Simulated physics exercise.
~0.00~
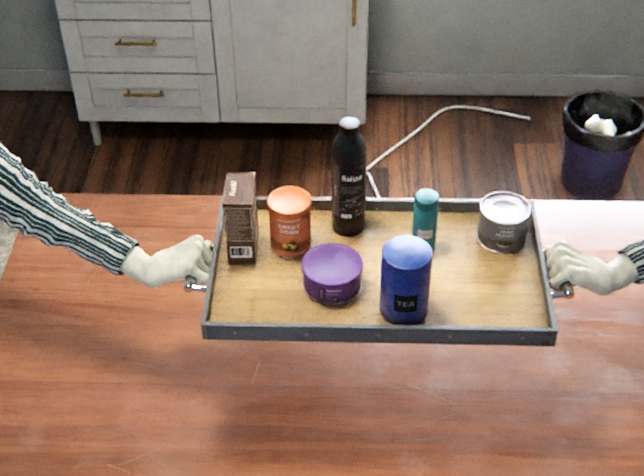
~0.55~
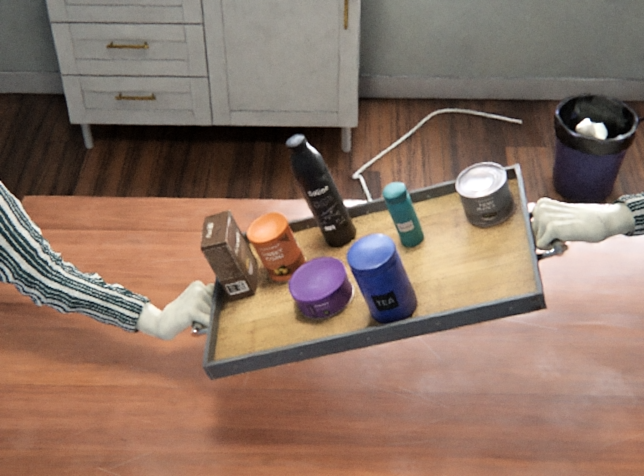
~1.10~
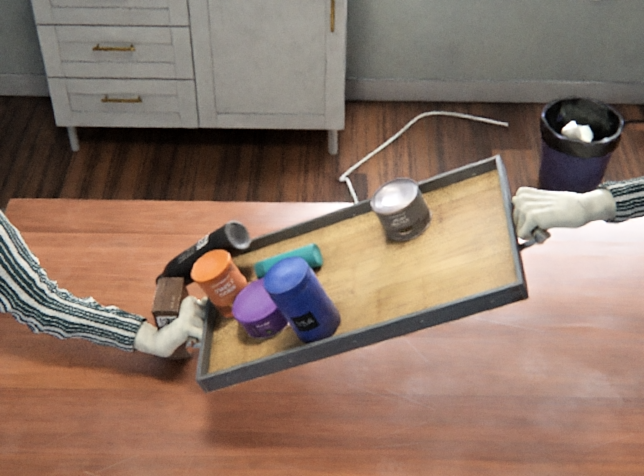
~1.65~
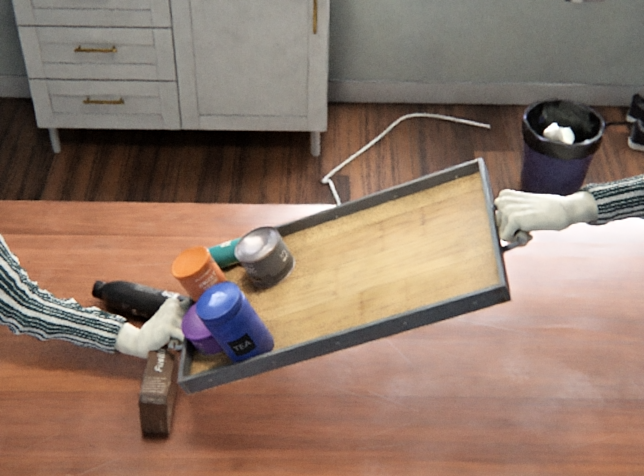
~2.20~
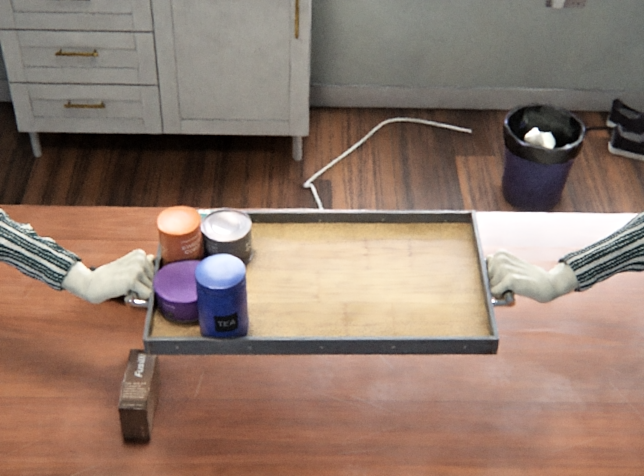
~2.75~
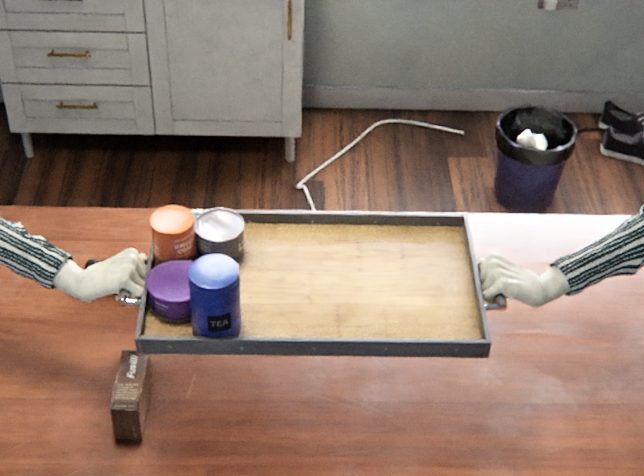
A wooden tray with a grey rim is held by two pale hands in striped sleeves above a reddish wooden table, seen from above and in front, with white drawers and a dark bin behind. It carries a brown carton, orange tin, black bottle, turquoise shaker, grey tub, purple tub and blue jar. The left side dips, and the containers lean and slide left. The shaker topples while the bottle and carton tumble off the left end onto the table. The hands level the tray, leaving the orange, grey, purple and blue containers upright, bunched at its left end.
